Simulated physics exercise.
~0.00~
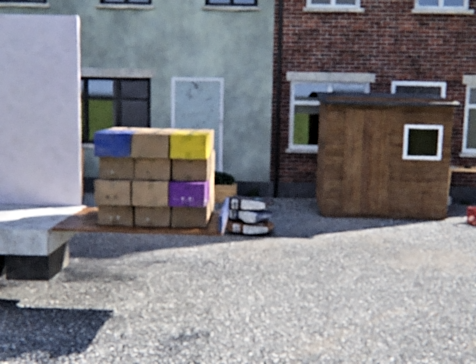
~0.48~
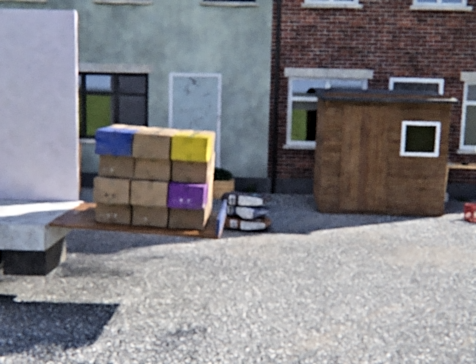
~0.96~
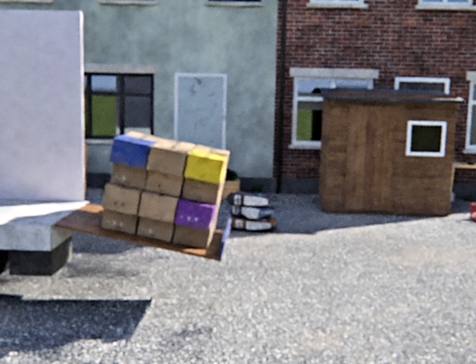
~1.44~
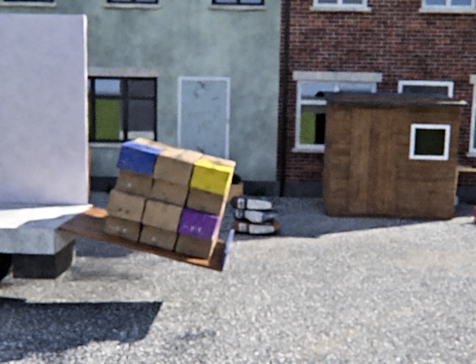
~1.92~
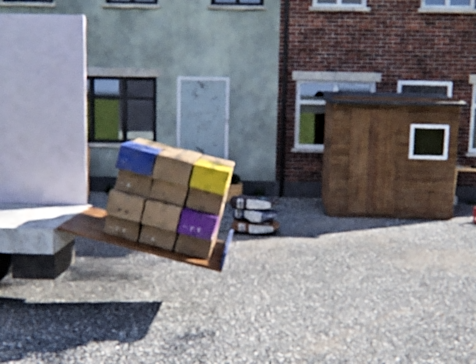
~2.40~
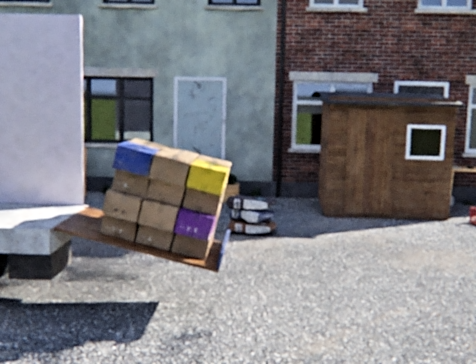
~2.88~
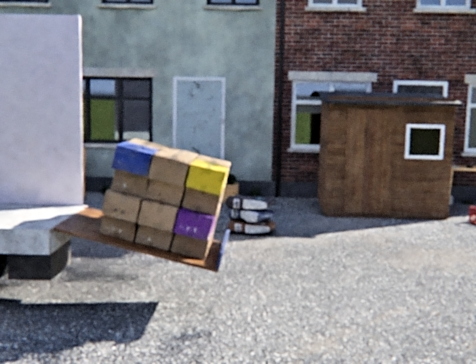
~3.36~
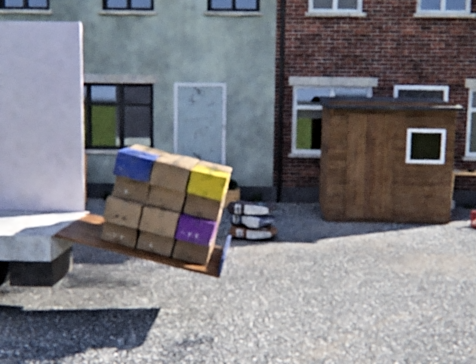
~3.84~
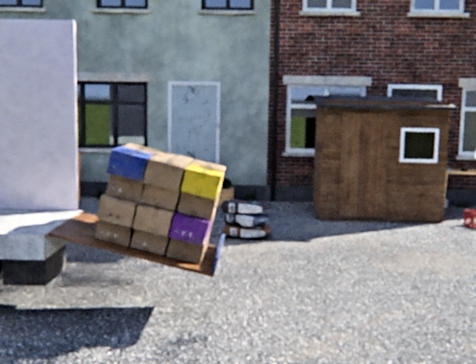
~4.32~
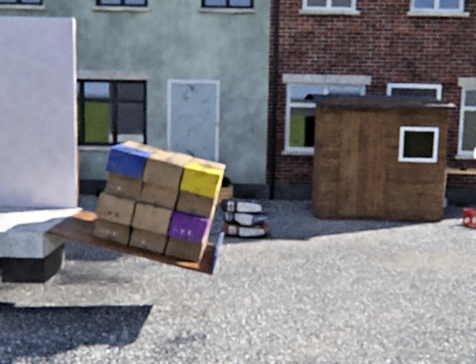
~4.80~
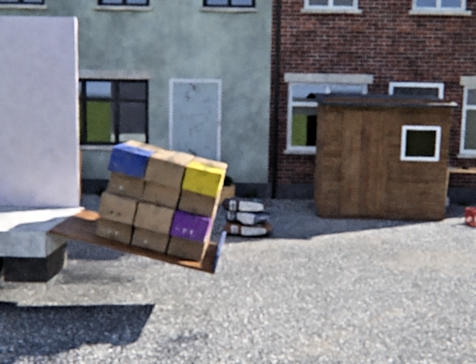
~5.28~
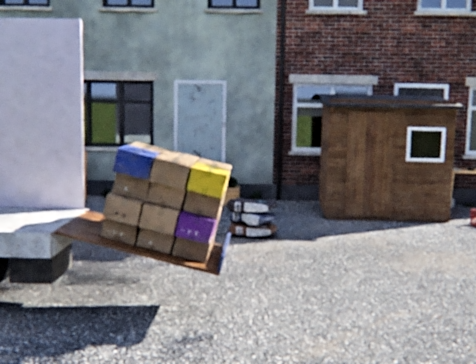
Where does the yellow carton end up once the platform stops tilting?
The yellow carton stays up on the tilted platform, still at the top right of the stack.
On a lorry's tail lift, stacked cartons tilt down to the right and stay aboard.
